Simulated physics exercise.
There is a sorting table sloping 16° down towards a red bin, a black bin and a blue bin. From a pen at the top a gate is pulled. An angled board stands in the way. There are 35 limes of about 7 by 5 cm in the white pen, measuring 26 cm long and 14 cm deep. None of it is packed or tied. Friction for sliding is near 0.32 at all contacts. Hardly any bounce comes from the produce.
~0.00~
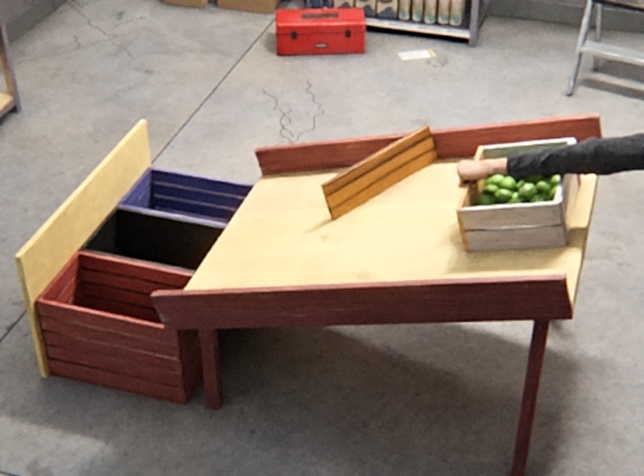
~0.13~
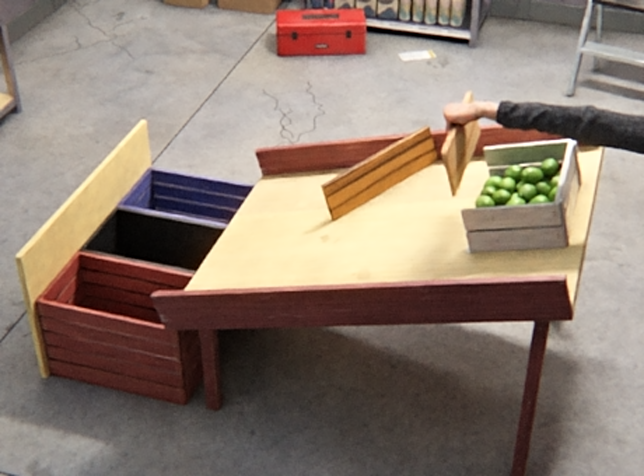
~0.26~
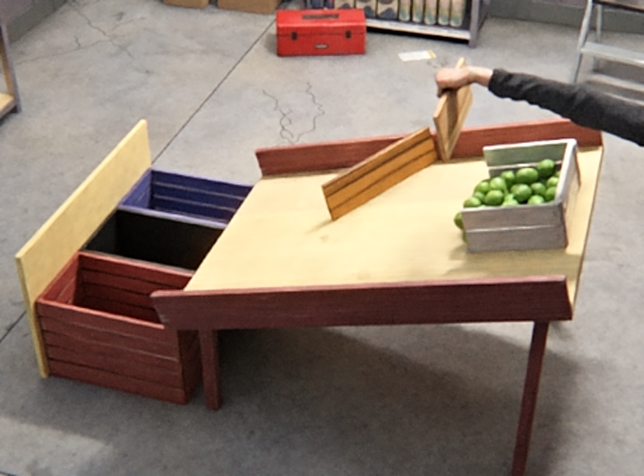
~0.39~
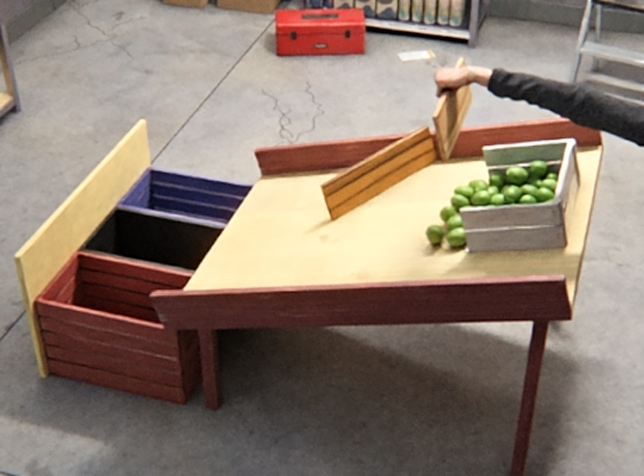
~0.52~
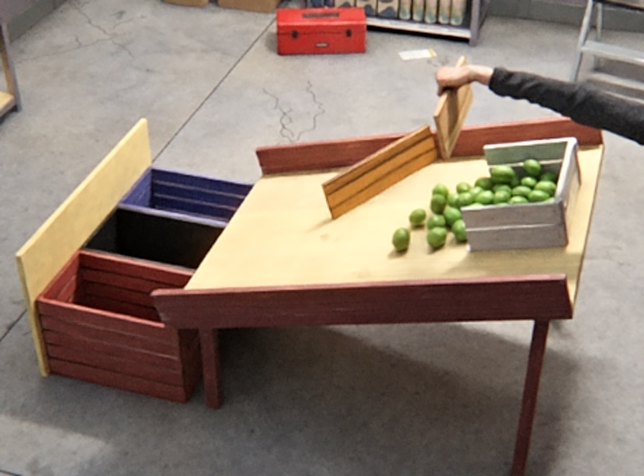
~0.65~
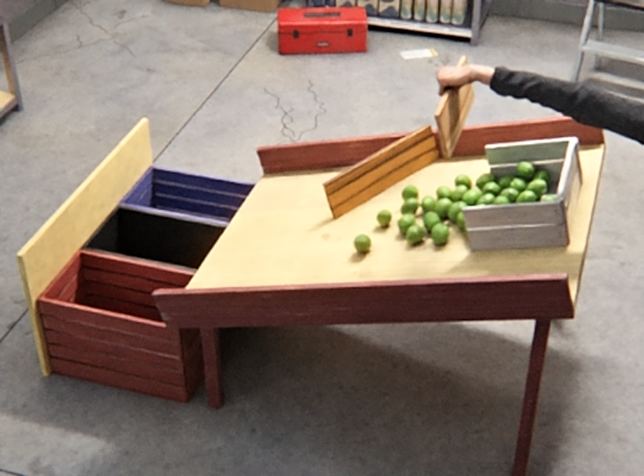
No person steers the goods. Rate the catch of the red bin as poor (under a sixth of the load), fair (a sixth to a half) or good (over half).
Fair.
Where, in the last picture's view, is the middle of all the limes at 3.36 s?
Somewhere about (137, 307) in pixels.
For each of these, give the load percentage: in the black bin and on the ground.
50 and 0 %.
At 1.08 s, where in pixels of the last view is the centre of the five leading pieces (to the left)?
Around (258, 235) in pixels.
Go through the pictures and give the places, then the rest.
In the first picture (places track the rim corner closest to us here), white pen (553, 203); red bin (174, 329); all still inside.
White pen (554, 203), in the second picture.
White pen (554, 204); 2 out, the lowest lime at (477, 202), in the third picture.
White pen (553, 203); 8 out, the lowest lime at (435, 234), in the fourth picture.
White pen (554, 202); 12 out, the lowest lime at (401, 239), in the fifth picture.
White pen (555, 202); red bin (175, 327); 16 out, the lowest lime at (363, 243), in the sixth picture.
After 1.08 s, 4 still in the white pen and 31 on the slope.
After 1.63 s, 3 in the red bin, 6 in the black bin, 22 on the slope and 4 in the air.
After 2.38 s, 11 in the red bin, 11 in the black bin, 1 in the blue bin, 9 on the slope and 3 in the air.
Outcome (at 3.36 s), 14 in the red bin, 18 in the black bin, 1 in the blue bin and 2 on the slope. Asked share, 14 of 35, 40 per cent.
